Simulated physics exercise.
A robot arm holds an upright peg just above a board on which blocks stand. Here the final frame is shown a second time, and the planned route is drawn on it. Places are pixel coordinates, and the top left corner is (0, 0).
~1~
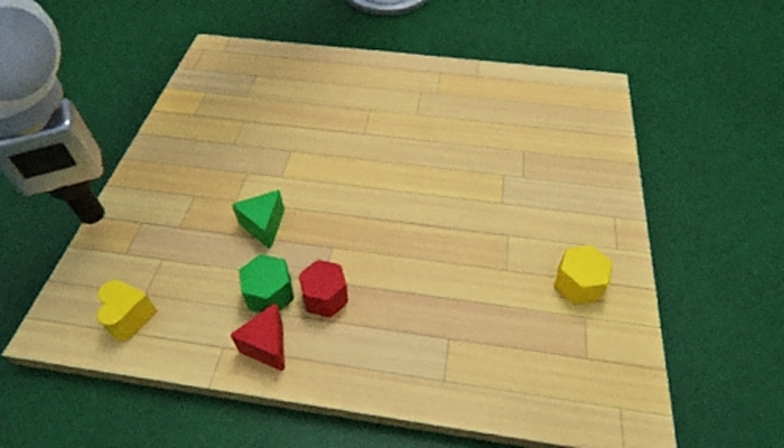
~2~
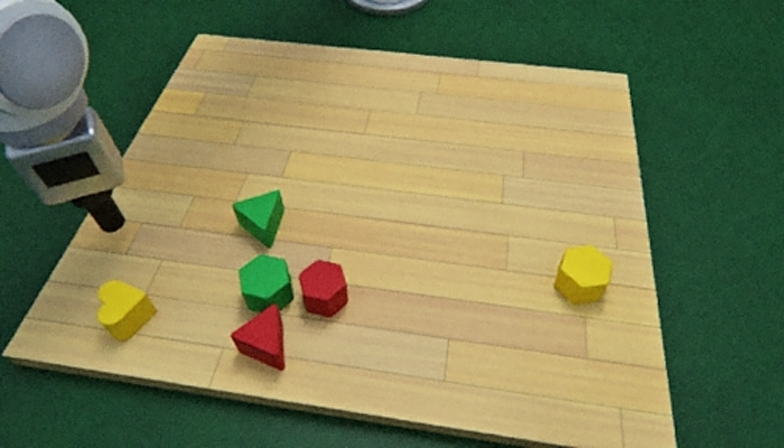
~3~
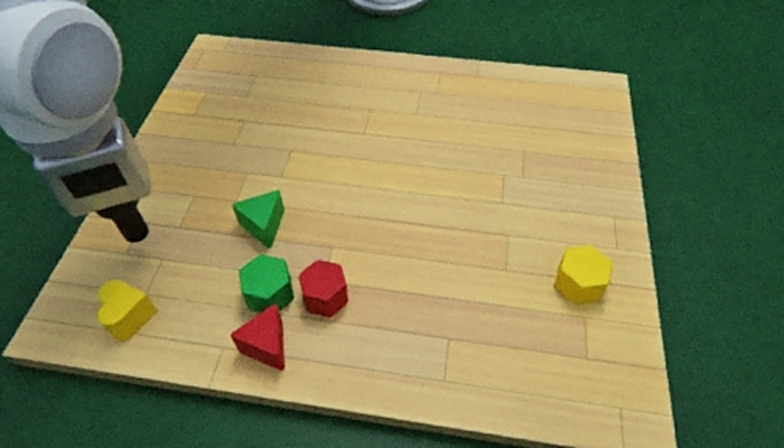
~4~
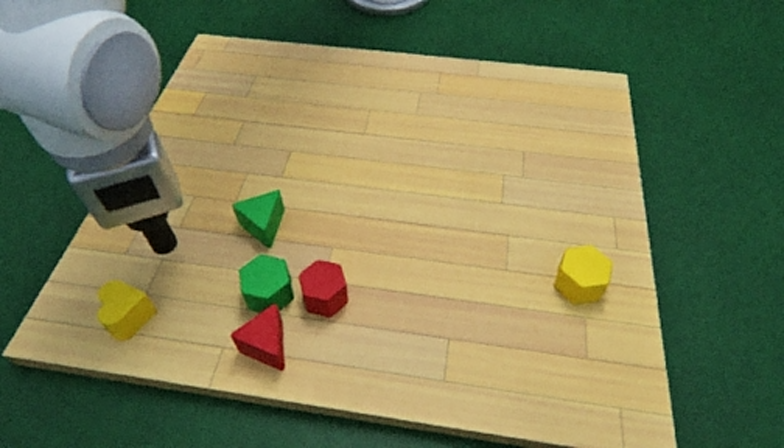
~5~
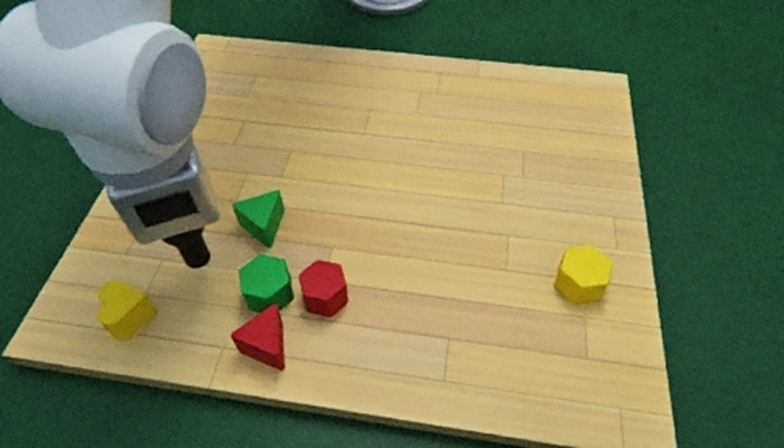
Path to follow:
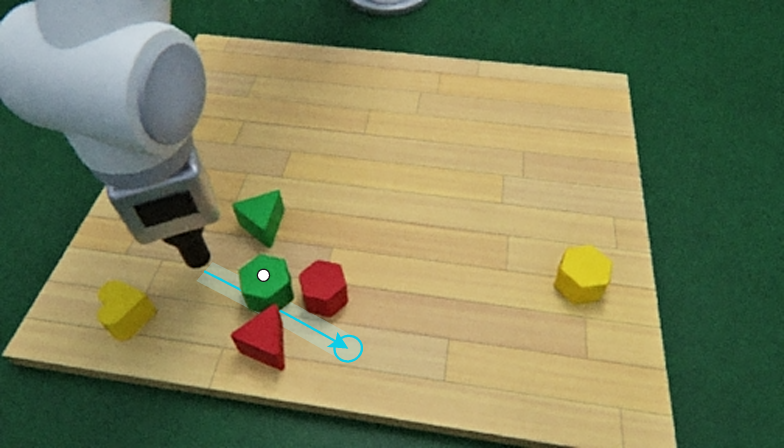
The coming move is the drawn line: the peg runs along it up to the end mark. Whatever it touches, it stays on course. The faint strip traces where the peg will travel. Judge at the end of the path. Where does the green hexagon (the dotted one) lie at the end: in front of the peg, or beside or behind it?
At that point it is off to one side or behind.
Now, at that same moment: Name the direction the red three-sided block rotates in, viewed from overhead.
It goes round the way clock hands do.
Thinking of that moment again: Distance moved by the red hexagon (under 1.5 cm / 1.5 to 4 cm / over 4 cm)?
The block winds up beyond 4 cm from where it is now.
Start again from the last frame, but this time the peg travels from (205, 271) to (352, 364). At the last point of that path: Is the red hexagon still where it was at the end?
I believe not.
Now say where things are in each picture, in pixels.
The first picture shows peg's lower end (93, 215); green three-sided block (258, 207); red three-sided block (261, 331); green hexagon (263, 275); red hexagon (322, 279).
The second picture shows peg (113, 223); blocks still.
The third picture shows peg (137, 233); blocks still.
The fourth picture shows peg (165, 245); blocks still.
The fifth picture shows peg (198, 258); green three-sided block (258, 207); red three-sided block (261, 331); green hexagon (263, 275); red hexagon (322, 279).
Drawn move, from (205, 271) directly to (348, 348); the dot is on the green hexagon.
What follows on the original path. One third of the way, peg (246, 283); green hexagon (283, 282); red hexagon (333, 280).
Two thirds of the way, peg (295, 309); red three-sided block (266, 336), turned 35° clockwise; green hexagon (335, 297), turned 35° anticlockwise; red hexagon (378, 275), turned 35° anticlockwise.
At the end, peg (346, 337); green three-sided block still; red three-sided block (268, 337), turned 40° clockwise; green hexagon (374, 306), turned 90° anticlockwise; red hexagon (392, 266), turned 50° anticlockwise.
